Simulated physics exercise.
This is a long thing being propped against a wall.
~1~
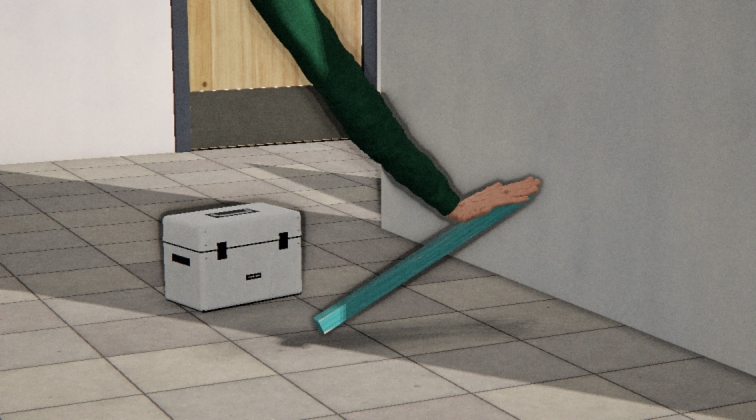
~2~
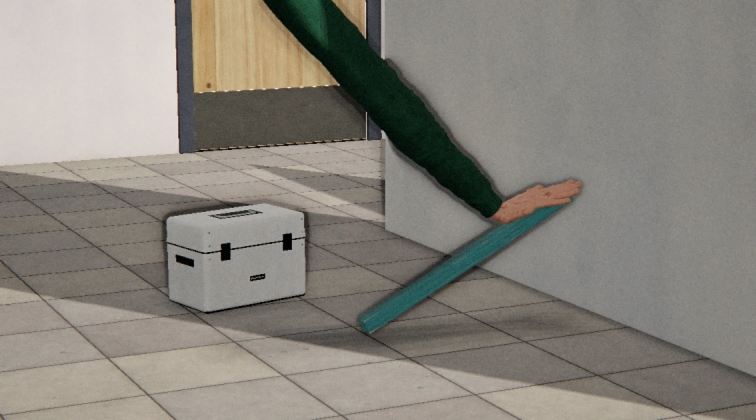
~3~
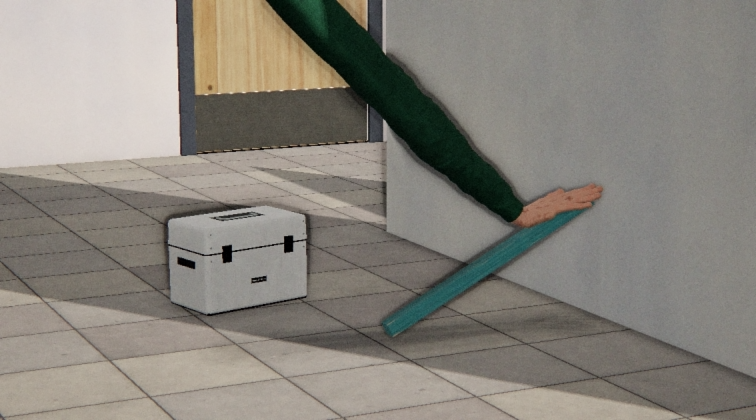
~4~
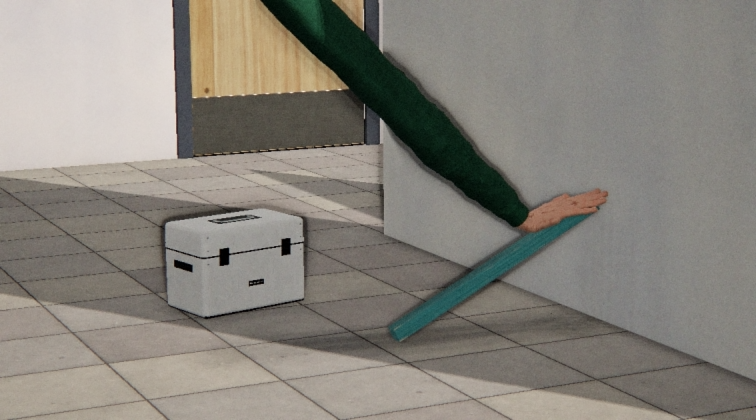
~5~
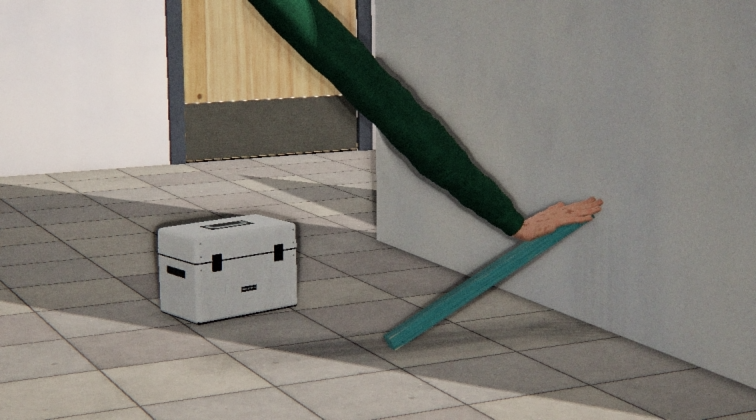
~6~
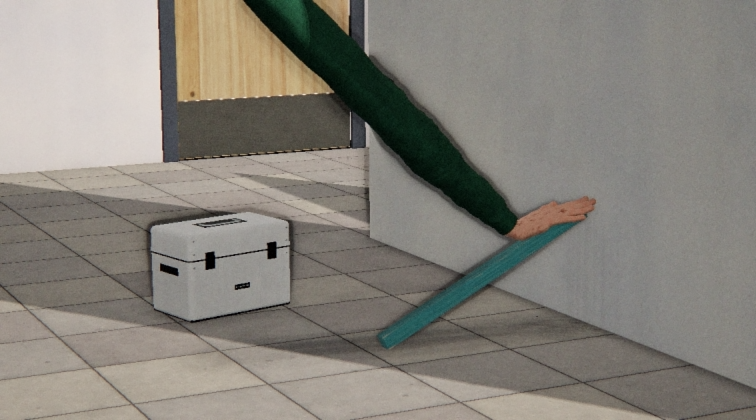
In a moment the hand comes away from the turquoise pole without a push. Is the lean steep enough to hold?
In the end the pole slides down.
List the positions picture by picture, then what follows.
The first picture shows on its way; turquoise pole (425, 257); white toolbox (233, 256).
The second picture shows on its way; turquoise pole (468, 258); white toolbox (237, 257).
The third picture shows on its way; turquoise pole (491, 262); white toolbox (238, 259).
The fourth picture shows on its way; turquoise pole (497, 267); white toolbox (235, 262).
The fifth picture shows leant on the wall, still held; turquoise pole (492, 275); white toolbox (228, 268).
The sixth picture shows leant on the wall, still held; turquoise pole (485, 275); white toolbox (221, 265).
Then, 0.30 s past the last view, turquoise pole 14° lower than it was left near (477, 304).
Then, 0.40 s past the last view, turquoise pole 26° lower than it was left near (473, 326).
Finally, moved from the start, turquoise pole; white toolbox still in place. Final places as the last picture's camera would see them, turquoise pole near (473, 330). The pole slips out.
